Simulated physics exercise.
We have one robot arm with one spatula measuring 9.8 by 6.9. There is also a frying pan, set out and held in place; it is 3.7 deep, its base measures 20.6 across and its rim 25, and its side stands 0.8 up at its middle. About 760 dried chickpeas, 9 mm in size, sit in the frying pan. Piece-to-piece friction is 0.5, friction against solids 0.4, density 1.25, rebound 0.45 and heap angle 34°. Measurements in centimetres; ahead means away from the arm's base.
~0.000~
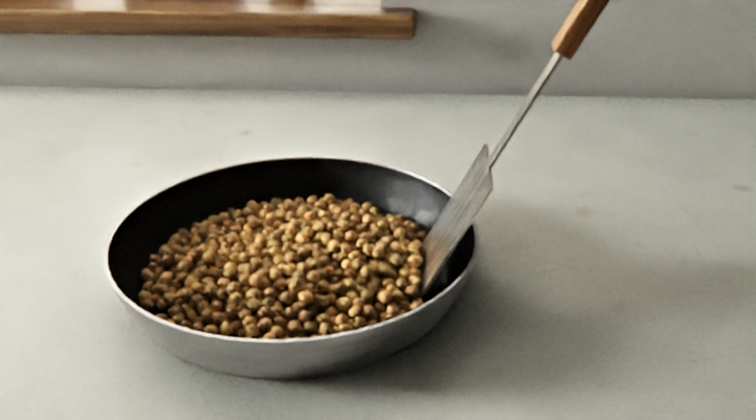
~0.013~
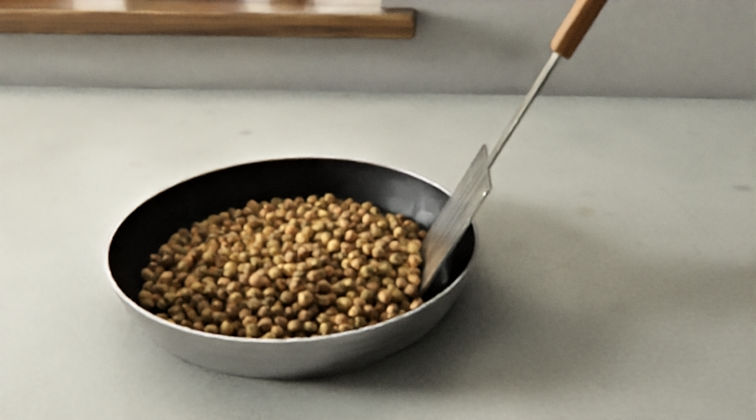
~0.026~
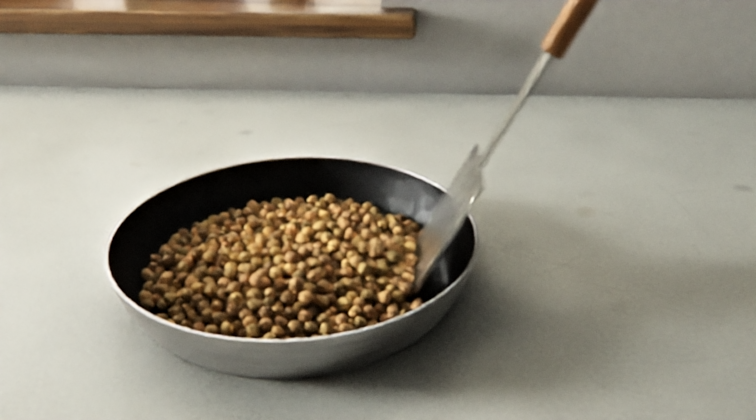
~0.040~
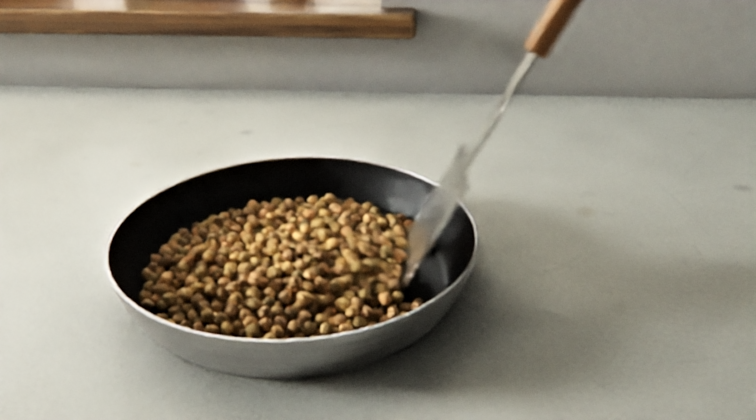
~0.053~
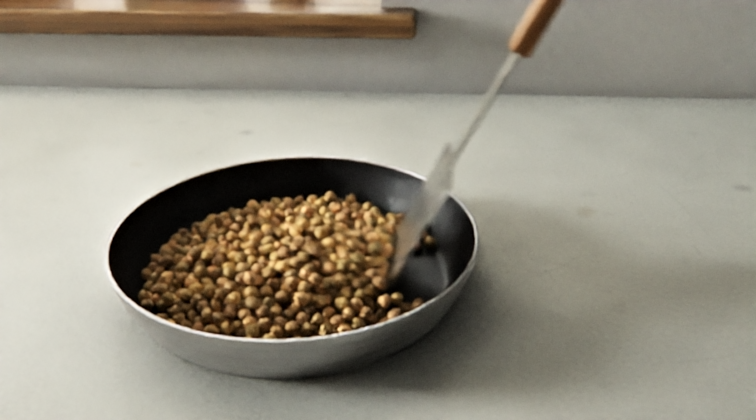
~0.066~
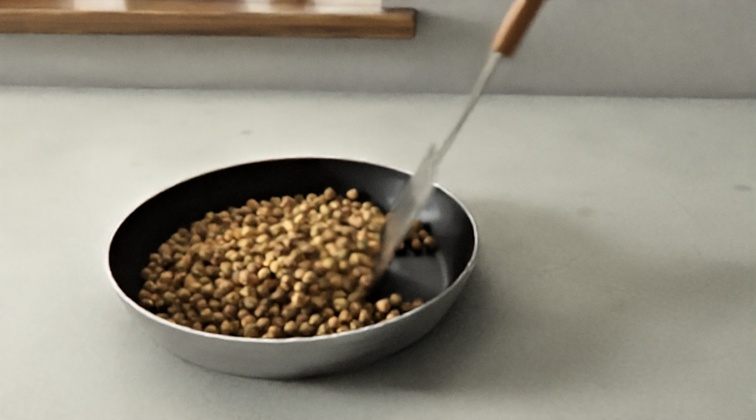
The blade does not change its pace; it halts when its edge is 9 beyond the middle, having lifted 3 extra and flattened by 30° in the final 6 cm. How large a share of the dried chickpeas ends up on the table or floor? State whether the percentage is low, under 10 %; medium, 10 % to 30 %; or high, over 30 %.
The percentage is low.
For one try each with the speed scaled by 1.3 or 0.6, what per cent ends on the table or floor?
Roughly 15 per cent on the first try and 0 per cent on the second.
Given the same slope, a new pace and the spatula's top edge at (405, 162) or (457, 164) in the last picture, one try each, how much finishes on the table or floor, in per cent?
About 15 and 0 per cent.
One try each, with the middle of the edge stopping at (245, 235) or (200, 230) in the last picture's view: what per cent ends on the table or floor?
I'd say some 0 per cent, then some 0 per cent.
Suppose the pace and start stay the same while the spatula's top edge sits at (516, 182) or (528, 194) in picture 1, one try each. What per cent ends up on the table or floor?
I'd say near 5 per cent for the first and near 5 per cent for the second.
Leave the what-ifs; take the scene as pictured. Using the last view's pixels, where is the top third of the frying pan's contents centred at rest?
At about (174, 251).
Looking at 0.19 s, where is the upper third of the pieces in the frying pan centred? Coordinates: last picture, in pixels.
Centre: Roughly (208, 246) in the last picture.
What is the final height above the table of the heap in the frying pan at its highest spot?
Height at the end: Around 4.5 cm.
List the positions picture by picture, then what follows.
The spatula top edge at (489, 165), sloping 63°; upper third of the load around (301, 258), from x 145 to 430, top at y 200; 757 in the frying pan, in the first frame.
The spatula top edge at (488, 165), sloping 63°; upper third of the load around (302, 258), from x 145 to 430, top at y 200, in the second frame.
The spatula top edge at (480, 164), sloping 63°; upper third of the load around (304, 257), from x 145 to 430, top at y 200, in the third frame.
The spatula top edge at (466, 164), sloping 63°; upper third of the load around (308, 255), from x 145 to 430, top at y 200, in the fourth frame.
The spatula top edge at (450, 163), sloping 63°; upper third of the load around (304, 253), from x 145 to 430, top at y 195, in the fifth frame.
The spatula top edge at (434, 163), sloping 63°; upper third of the load around (299, 252), from x 145 to 430, top at y 195; 757 in the frying pan, in the sixth frame.
After 0.13 s, sloping 63°, highest piece 5 above the table; 757 in the frying pan.
After 0.19 s, sloping 53°, highest piece 5 above the table; 757 in the frying pan.
After 0.42 s, sloping 33°, highest piece 4 above the table; 709 in the frying pan, 47 on the table or floor, 1 on the blade or in flight.
After 1.47 s, sloping 33°, highest piece 4 above the table; 709 in the frying pan, 48 on the table or floor.
In the end, 709 in the frying pan, 48 on the table or floor. That is 6 % on the table or floor.
